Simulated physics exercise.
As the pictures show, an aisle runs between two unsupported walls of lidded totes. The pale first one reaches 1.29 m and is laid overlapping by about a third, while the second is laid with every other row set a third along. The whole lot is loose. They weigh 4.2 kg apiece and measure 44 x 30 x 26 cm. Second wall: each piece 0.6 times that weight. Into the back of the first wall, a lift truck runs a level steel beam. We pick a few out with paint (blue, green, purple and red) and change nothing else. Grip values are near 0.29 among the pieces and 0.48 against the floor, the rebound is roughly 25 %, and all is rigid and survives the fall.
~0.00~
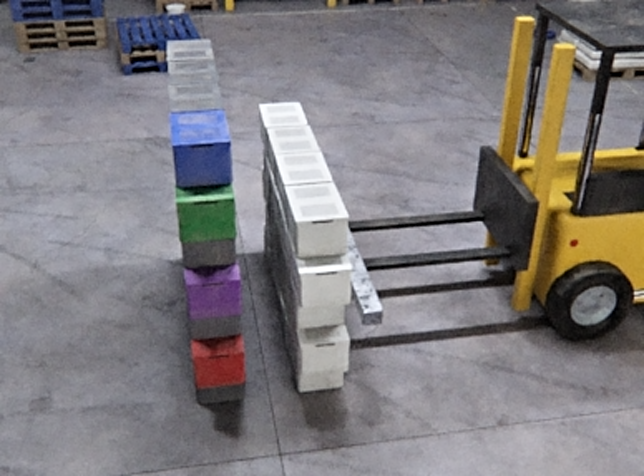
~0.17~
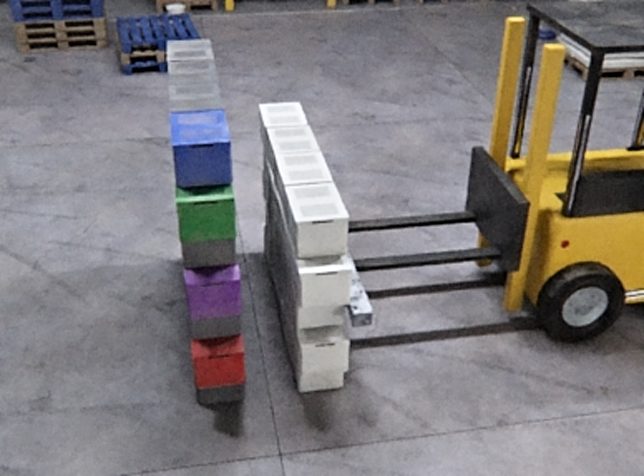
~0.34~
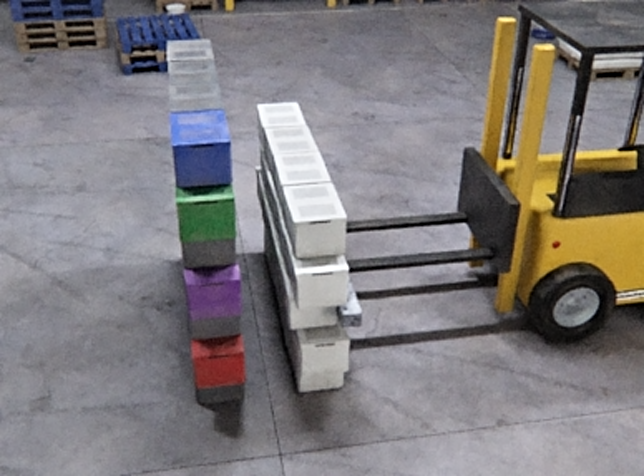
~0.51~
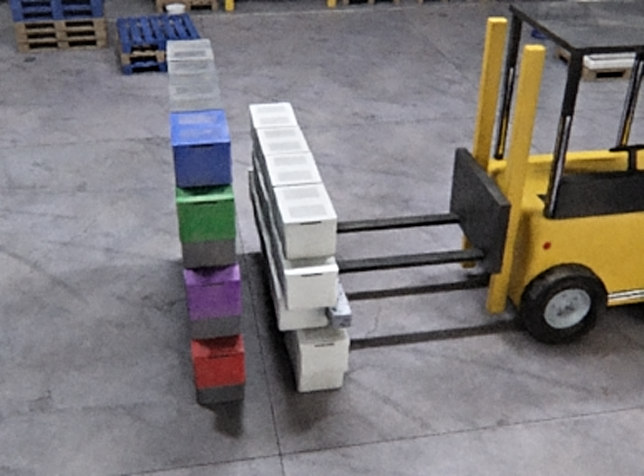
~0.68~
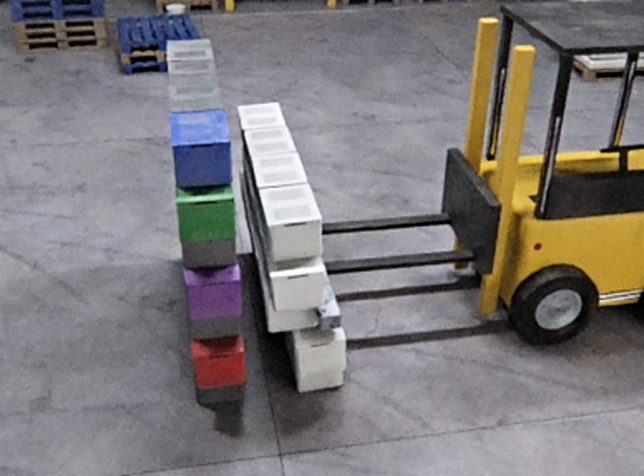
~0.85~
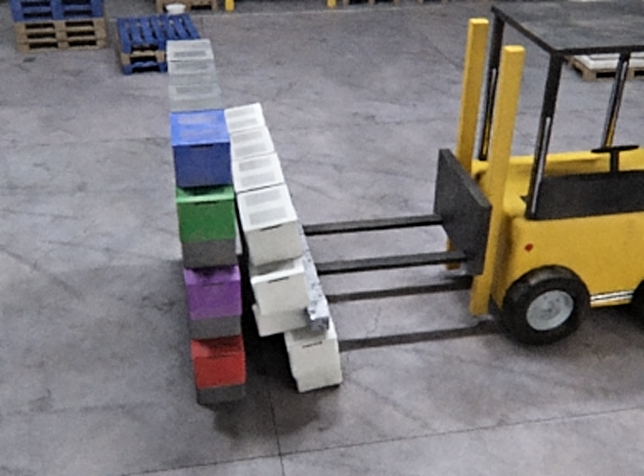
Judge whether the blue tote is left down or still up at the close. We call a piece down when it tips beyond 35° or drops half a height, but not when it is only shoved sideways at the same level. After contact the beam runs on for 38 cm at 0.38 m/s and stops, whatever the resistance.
At the close the blue tote is down.
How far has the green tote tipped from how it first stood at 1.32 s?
Some 5 degrees.
By 1.32 s, 0 of the pale wall down; none of the 28 totes of the second wall down, 27 disturbed; blue tote tilted 4°; green tote tilted 4°.
By 1.82 s, 13 of the pale wall down; none of the 28 totes of the second wall down, 28 disturbed; blue tote tilted 25°, 11 cm lower; purple tote tilted 25°.
By 2.16 s, 13 of the pale wall down; 26 of the 28 totes of the second wall down; blue tote tilted 56°, 75 cm lower; red tote tilted 64°, 19 cm lower.
By 2.68 s, 13 of the pale wall down; 26 of the 28 totes of the second wall down; blue tote tilted 4°, 1.53 m lower; green tote upside down.
When it is over (4.8 s), 13 of the pale wall down; 26 of the 28 totes of the second wall down; blue tote 1.55 m lower; green tote upside down; purple tote on its side.
